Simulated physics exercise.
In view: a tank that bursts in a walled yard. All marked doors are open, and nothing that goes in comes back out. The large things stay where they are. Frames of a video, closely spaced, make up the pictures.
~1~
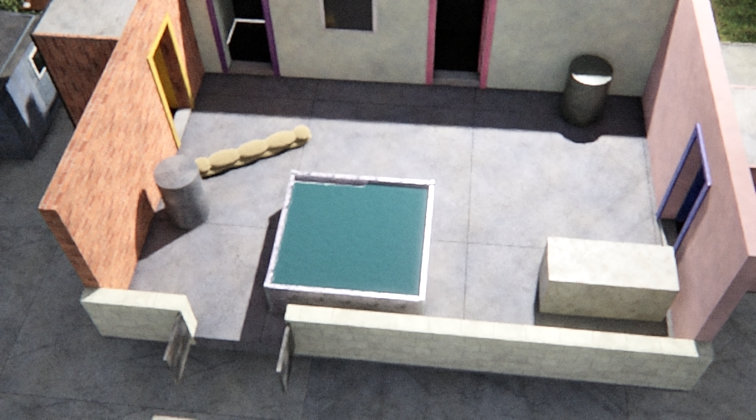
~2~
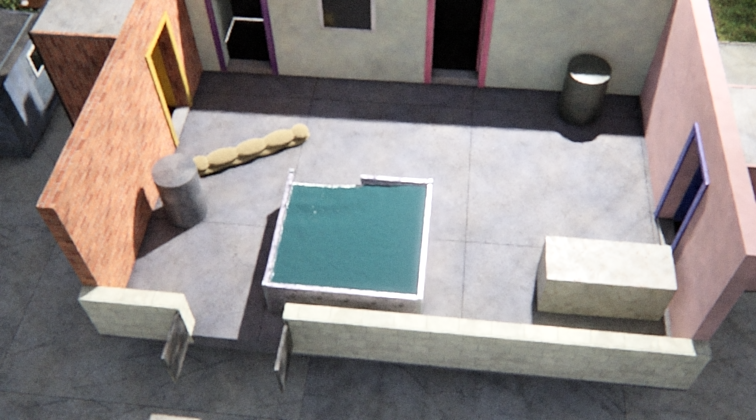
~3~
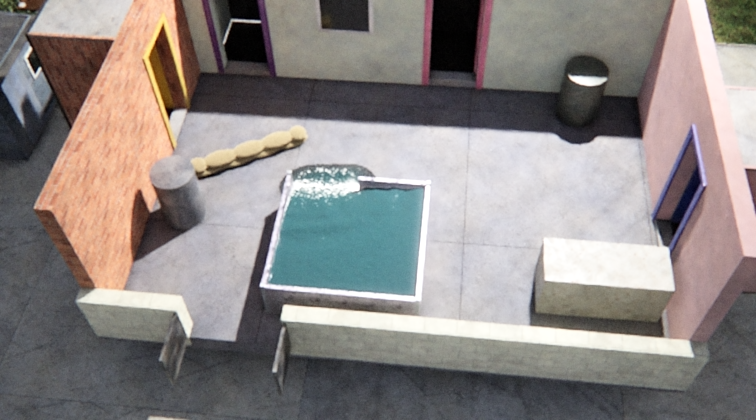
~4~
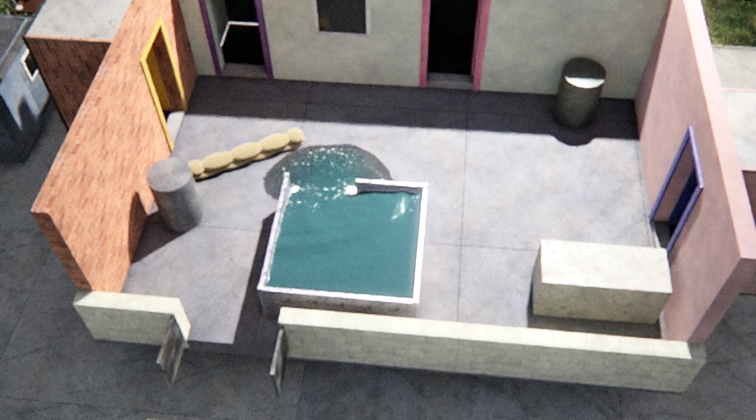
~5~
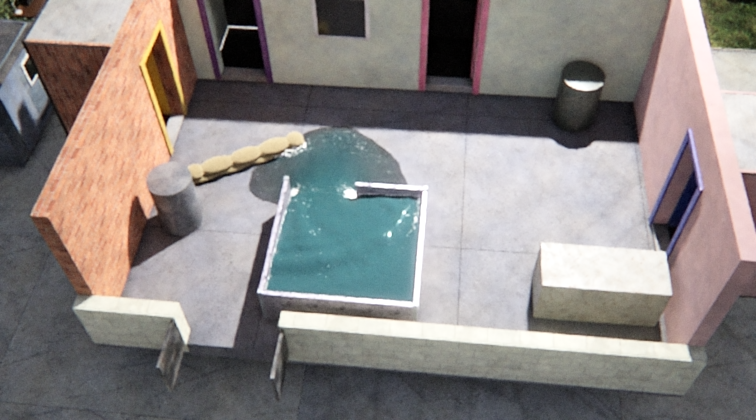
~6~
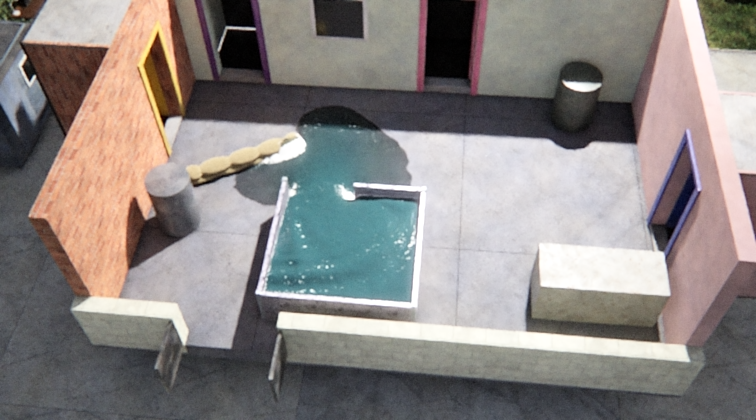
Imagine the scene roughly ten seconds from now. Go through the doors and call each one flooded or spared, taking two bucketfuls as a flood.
Pink door: Spared, blue door: Spared, purple door: Spared, yellow door: Flooded.
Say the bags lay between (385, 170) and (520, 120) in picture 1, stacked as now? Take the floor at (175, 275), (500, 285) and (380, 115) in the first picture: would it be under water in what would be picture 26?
As listed: Spared, spared, submerged.
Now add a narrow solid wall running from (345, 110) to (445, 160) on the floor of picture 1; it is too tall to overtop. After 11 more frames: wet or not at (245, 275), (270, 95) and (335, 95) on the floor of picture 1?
Log, spots one to three: Spared; swamped; swamped.
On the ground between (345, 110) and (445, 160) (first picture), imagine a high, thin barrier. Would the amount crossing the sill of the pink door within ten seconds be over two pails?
Pink falls short.
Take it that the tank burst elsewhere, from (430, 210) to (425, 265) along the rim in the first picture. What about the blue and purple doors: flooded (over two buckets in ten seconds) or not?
Blue door: Exceeds the limit; purple door: Falls short.
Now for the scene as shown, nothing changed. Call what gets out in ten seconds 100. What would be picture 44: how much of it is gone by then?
Around 30 %.
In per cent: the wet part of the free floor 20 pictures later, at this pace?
I'd guess some 50 per cent.
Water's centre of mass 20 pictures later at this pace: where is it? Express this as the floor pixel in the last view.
Close to (339, 190).
A moment on, water covers 20 % of the floor; the pink door not reached, the blue door not reached, the purple door not reached, the yellow door not reached.
Next, water covers 30 % of the floor; the pink door wet at the sill, nothing in, the blue door not reached, the purple door wet at the sill, nothing in, the yellow door not reached.
Then, water covers 50 % of the floor; the pink door wet at the sill, nothing in, the blue door not reached, the purple door wet at the sill, nothing in, the yellow door under two buckets in.
Later, water covers 80 % of the floor; the pink door wet at the sill, nothing in, the blue door wet at the sill, nothing in, the purple door wet at the sill, nothing in, the yellow door over two buckets in.
In the end, water covers 95 % of the floor; the pink door wet at the sill, nothing in, the blue door under two buckets in, the purple door under two buckets in, the yellow door far over two buckets in.
